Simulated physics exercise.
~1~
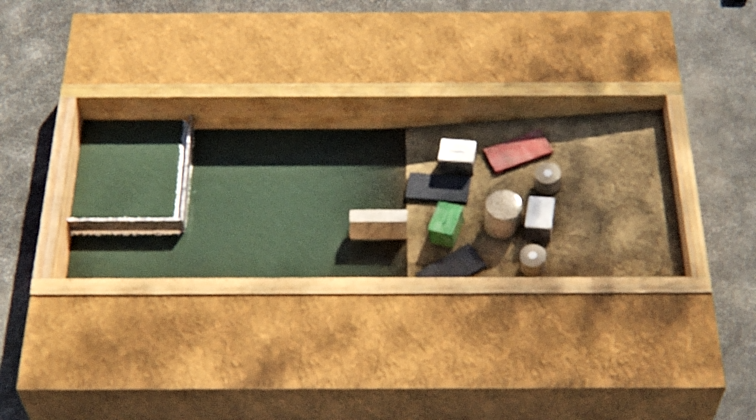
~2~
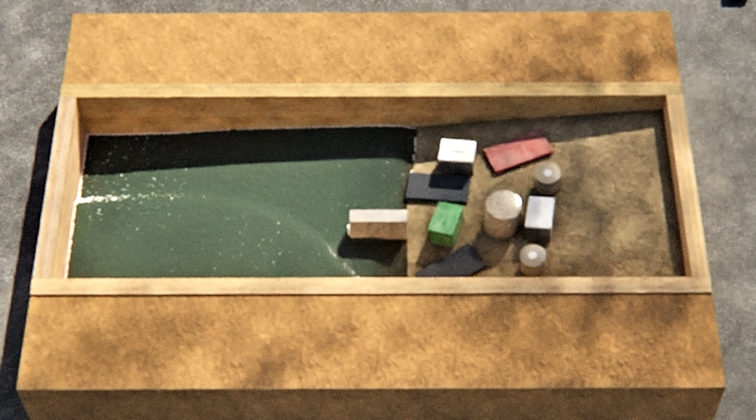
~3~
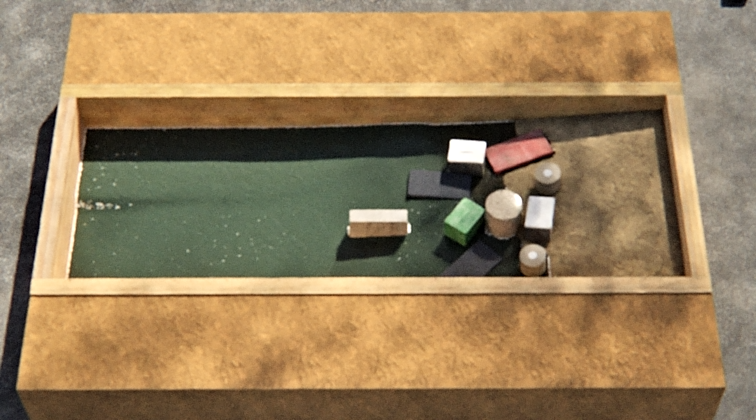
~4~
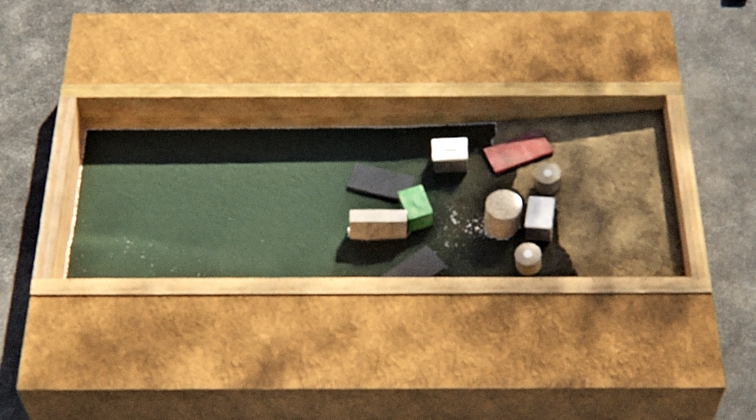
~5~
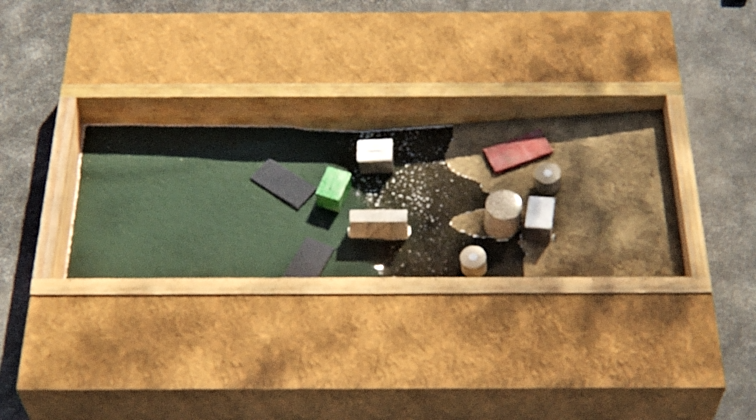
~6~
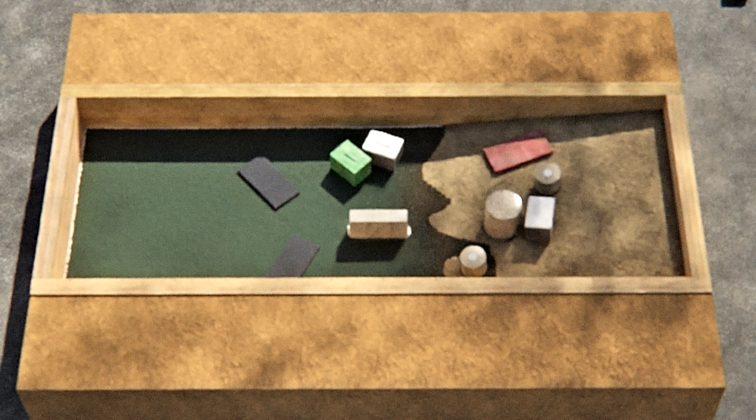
In a wooden tank, water surging right over a sandy slope, then drawing the green block and others left, the red one staying.
